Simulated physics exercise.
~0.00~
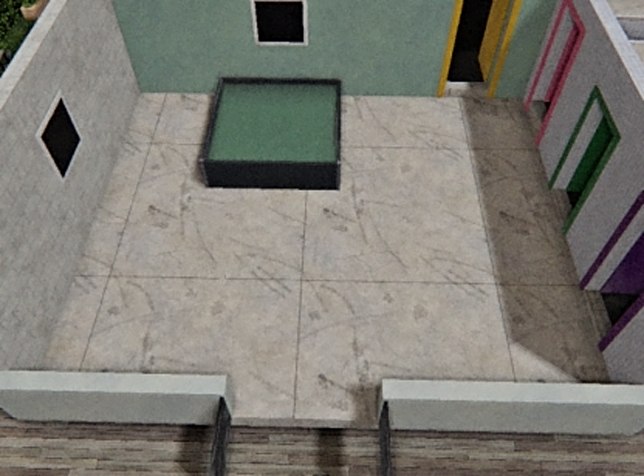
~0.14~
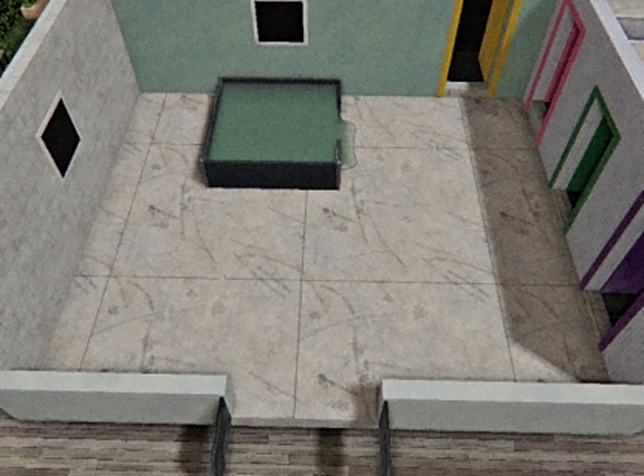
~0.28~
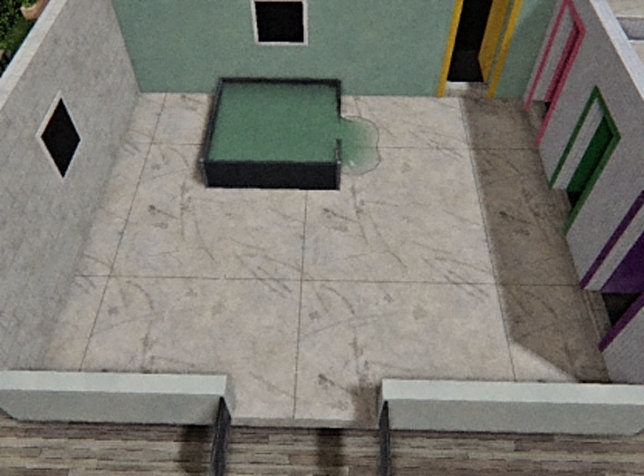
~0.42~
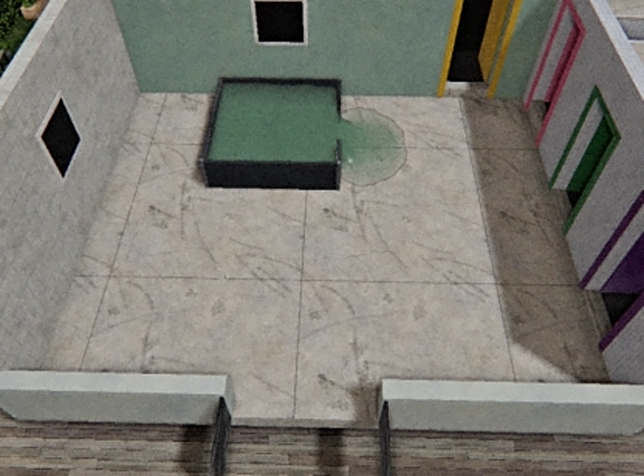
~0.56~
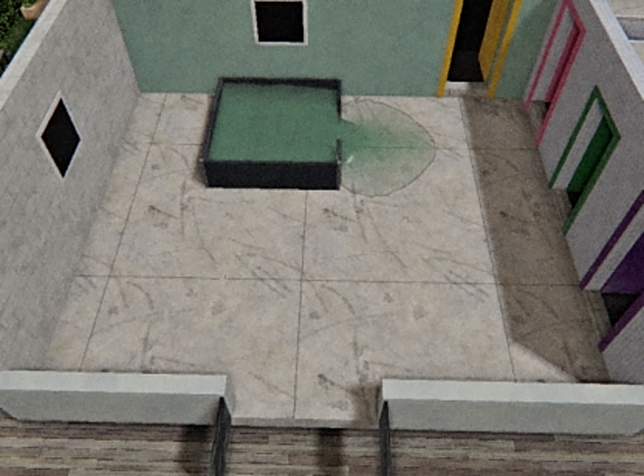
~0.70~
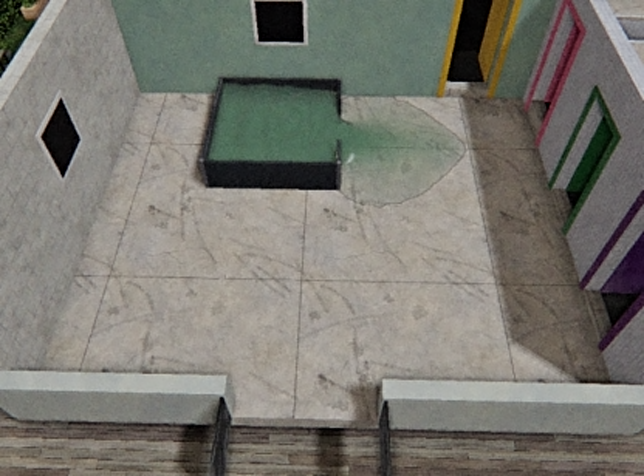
The clip shows a walled yard from above, with a dark-sided tank of green liquid near the back wall; liquid pours out through its right side and spreads rightward across the pale floor in a widening, thin green sheet.
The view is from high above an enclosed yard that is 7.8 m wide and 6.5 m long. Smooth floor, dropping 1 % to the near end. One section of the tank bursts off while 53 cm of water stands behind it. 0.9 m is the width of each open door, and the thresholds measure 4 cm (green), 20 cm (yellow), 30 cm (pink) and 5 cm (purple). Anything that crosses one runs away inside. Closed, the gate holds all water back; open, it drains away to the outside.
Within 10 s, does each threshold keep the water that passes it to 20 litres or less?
At the end, green door: The total grows larger than the cap. Yellow door: The total remains smaller than the cap. Pink door: The total remains smaller than the cap. Purple door: The total grows larger than the cap.
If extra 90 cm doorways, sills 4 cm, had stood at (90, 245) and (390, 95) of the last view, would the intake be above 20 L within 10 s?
Per doorway, in order: Insufficient / sufficient.
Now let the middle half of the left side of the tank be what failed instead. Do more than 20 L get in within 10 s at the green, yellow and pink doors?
Then green would come out on the low side, yellow on the low side and pink on the low side.
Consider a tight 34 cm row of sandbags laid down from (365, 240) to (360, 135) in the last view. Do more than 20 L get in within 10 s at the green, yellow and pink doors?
Result - green: No, not exceeded, yellow: No, not exceeded, pink: No, not exceeded.
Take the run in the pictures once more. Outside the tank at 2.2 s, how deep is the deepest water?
Depth: Approx. 33 cm.
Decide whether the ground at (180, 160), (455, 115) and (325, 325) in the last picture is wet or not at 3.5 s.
Going in order, clear, then covered, then clear.
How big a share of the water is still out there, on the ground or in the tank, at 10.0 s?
Close to 90 in a hundred remains.
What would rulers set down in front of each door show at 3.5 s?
Door by door in cm, green shows 14, yellow shows 17, pink shows 22, purple shows 8.
After 1.4 s water covers 20 % of the floor and is deepest (32 cm) near (341, 149); green door not reached, yellow door 4 cm at the sill, 0 L in, pink door 9 cm at the sill, 0 L in, purple door not reached.
After 2.2 s water covers 30 % of the floor and is deepest (33 cm) near (512, 108); green door 14 cm at the sill, 15 L in, yellow door 12 cm at the sill, 0 L in, pink door 23 cm at the sill, 0 L in, purple door not reached.
After 3.5 s water covers 35 % of the floor and is deepest (24 cm) near (523, 114); green door 14 cm at the sill, 77 L in, yellow door 17 cm at the sill, 0 L in, pink door 22 cm at the sill, 0 L in, purple door 8 cm at the sill, 1 L in.
After 6.0 s water covers 45 % of the floor and is deepest (20 cm) near (557, 406); green door 9 cm at the sill, 127 L in, yellow door 12 cm at the sill, 1 L in, pink door 15 cm at the sill, 0 L in, purple door 7 cm at the sill, 8 L in.
After 10.0 s water covers 75 % of the floor and is deepest (14 cm) near (585, 407); green door 7 cm at the sill, 163 L in, yellow door 7 cm at the sill, 1 L in, pink door 7 cm at the sill, 0 L in, purple door 9 cm at the sill, 42 L in.
